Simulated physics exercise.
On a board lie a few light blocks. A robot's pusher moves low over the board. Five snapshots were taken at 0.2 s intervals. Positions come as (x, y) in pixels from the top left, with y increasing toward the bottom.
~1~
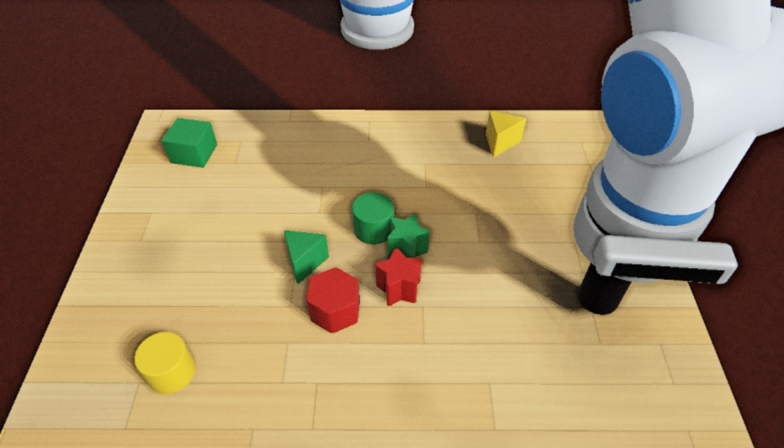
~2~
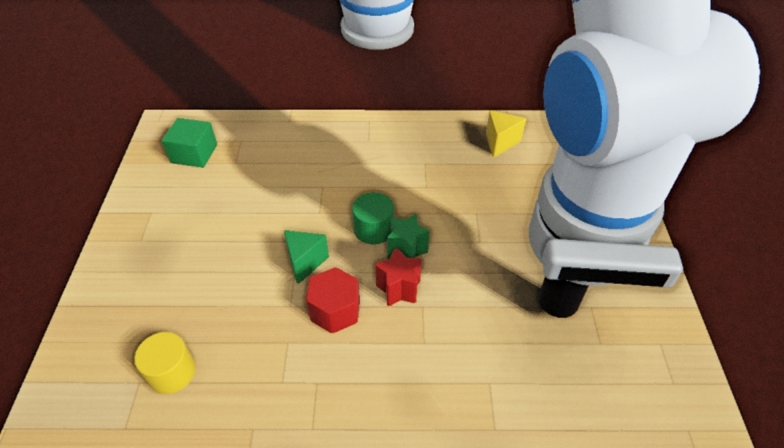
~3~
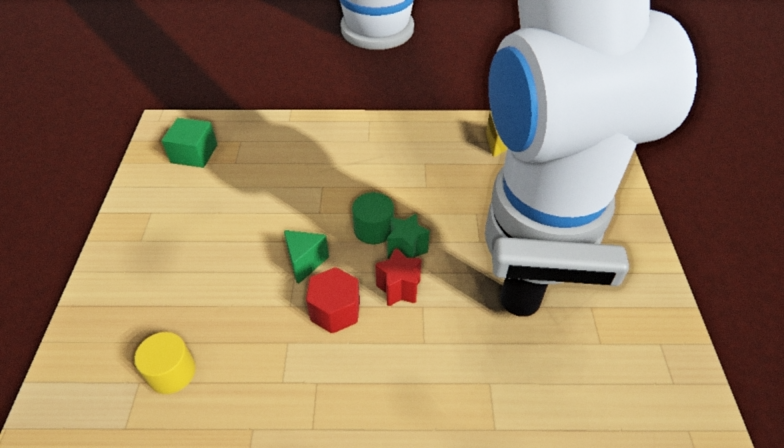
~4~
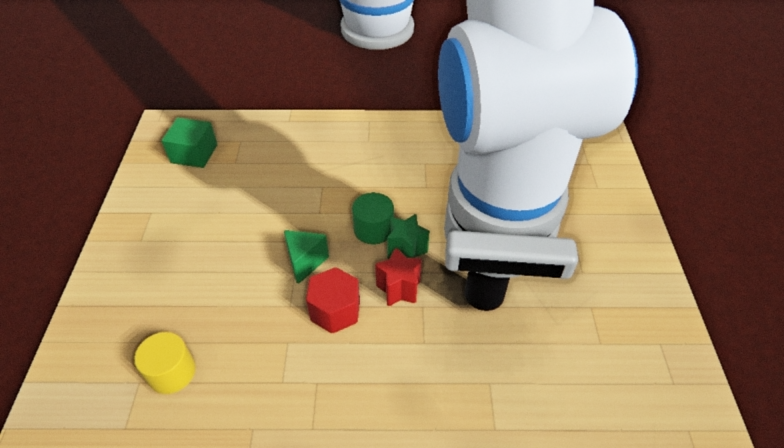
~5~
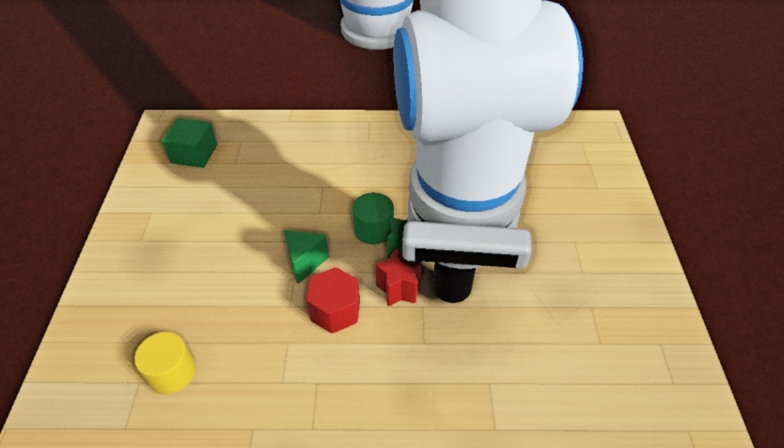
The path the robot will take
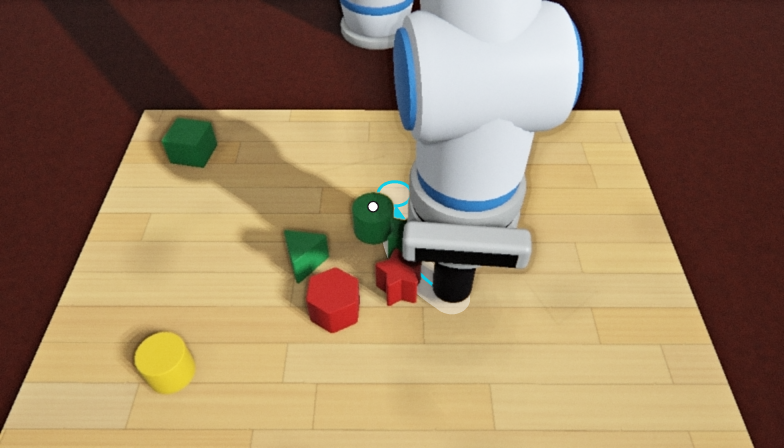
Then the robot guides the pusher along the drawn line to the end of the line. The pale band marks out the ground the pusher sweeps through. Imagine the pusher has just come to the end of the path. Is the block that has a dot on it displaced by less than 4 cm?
The answer is no.
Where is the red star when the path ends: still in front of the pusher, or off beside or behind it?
As far as I can tell, the red star has dropped away to the side or behind.
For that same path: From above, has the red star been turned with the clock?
My answer is no.
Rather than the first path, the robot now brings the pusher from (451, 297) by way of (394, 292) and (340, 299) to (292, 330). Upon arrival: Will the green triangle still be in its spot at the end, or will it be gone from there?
By the last moment, the green triangle will have left its place.
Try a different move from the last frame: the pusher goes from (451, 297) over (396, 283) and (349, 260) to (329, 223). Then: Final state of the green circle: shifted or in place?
That block is not shifted.
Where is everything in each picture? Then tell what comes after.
In the first frame, pusher's lower end (598, 298); red hexagon (332, 289); green circle (373, 207); red star (400, 267); green star (407, 229).
In the second frame, pusher (558, 301); blocks still.
In the third frame, pusher (520, 300); blocks still.
In the fourth frame, pusher (484, 295); blocks still.
In the fifth frame, pusher (452, 287); red hexagon (332, 289); green circle (373, 207); red star (400, 267); green star partly hidden.
Drawn move, from (451, 297) via (413, 266) and (399, 229), ending at (395, 194); the dot is on the green circle.
On the path given first. One third of the way, pusher (414, 255); green circle (372, 205); red star (385, 262), turned 45° anticlockwise; green star (403, 219), turned 30° clockwise.
Two thirds of the way, pusher (399, 218); green circle (352, 176); red star (384, 261), turned 50° anticlockwise; green star (388, 184), turned 25° clockwise.
At the end, pusher (395, 182); red hexagon still; green circle (346, 168); red star (384, 261), turned 50° anticlockwise; green star (384, 152), turned 25° clockwise.
